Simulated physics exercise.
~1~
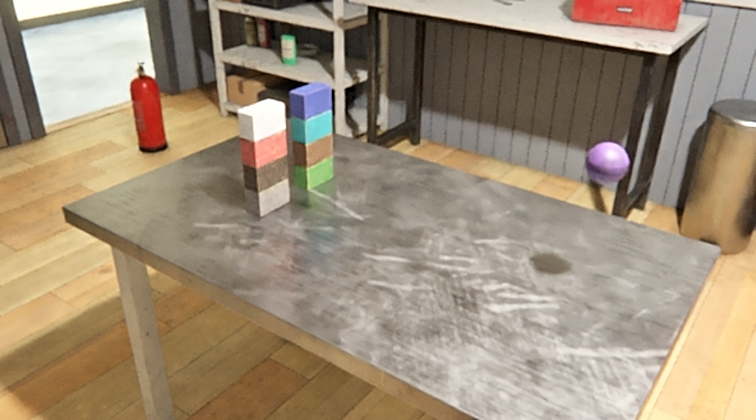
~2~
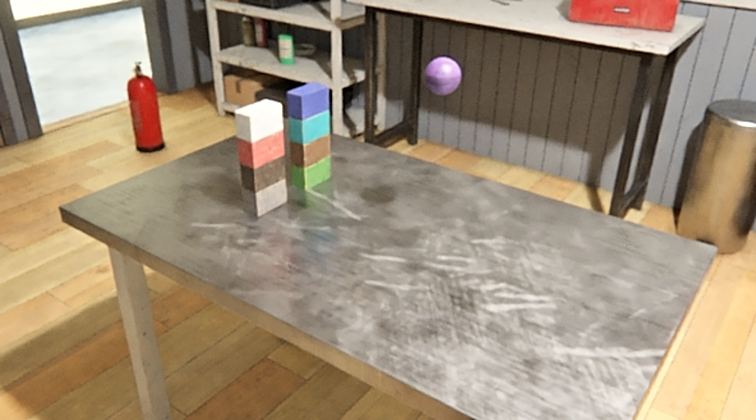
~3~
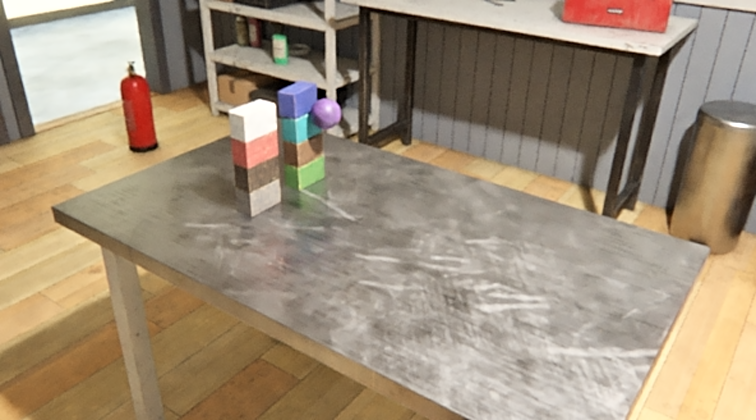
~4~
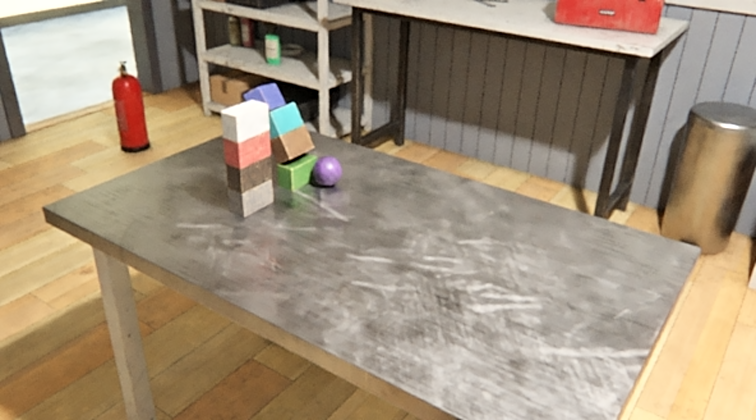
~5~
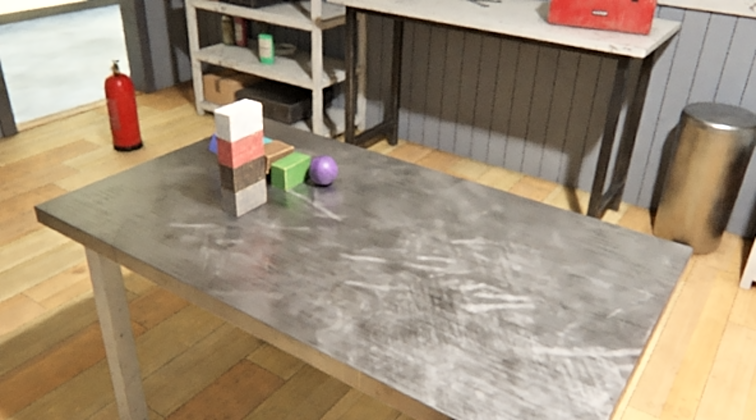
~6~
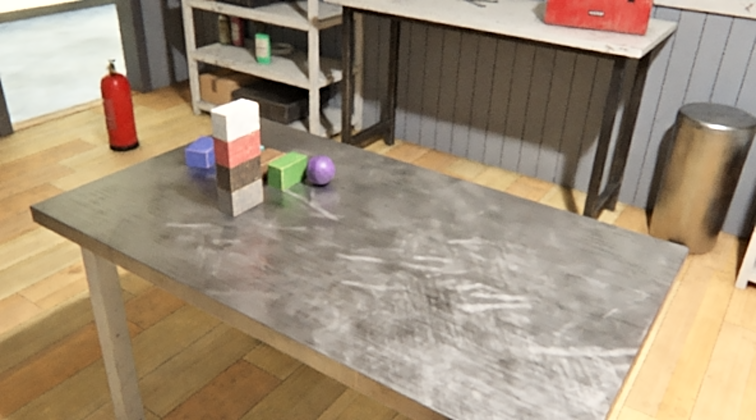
In a workshop, a purple ball topples the upper blocks of one stack, leaving another standing.
